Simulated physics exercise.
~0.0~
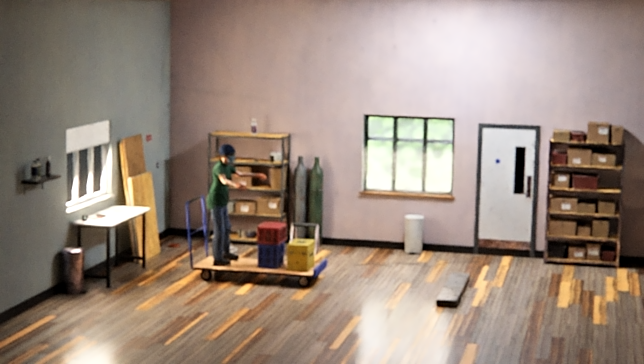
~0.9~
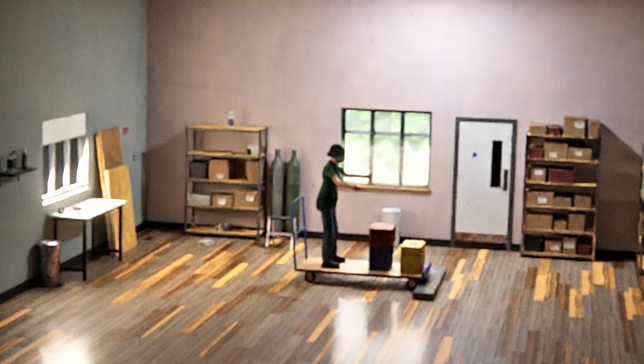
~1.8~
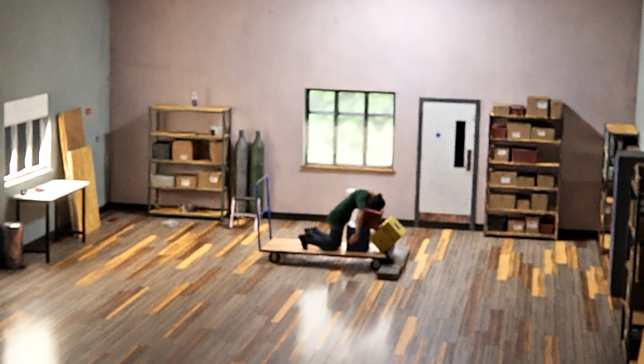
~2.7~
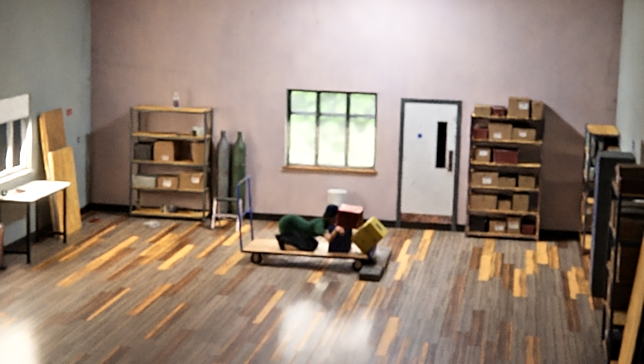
The clip opens in a workshop with a wooden floor, where a figure in a green top and dark cap stands on a flat trolley behind a red crate stacked on a blue one, with a yellow toolbox beside them. The trolley rolls right toward a low beam on the floor as the view pans right. It stops against the beam, and the figure folds forward at the waist onto the crates while the yellow toolbox tips toward the front edge. The figure then sinks lower onto the deck. At the end, the figure lies slumped behind the crates, the toolbox still leaning at the front.
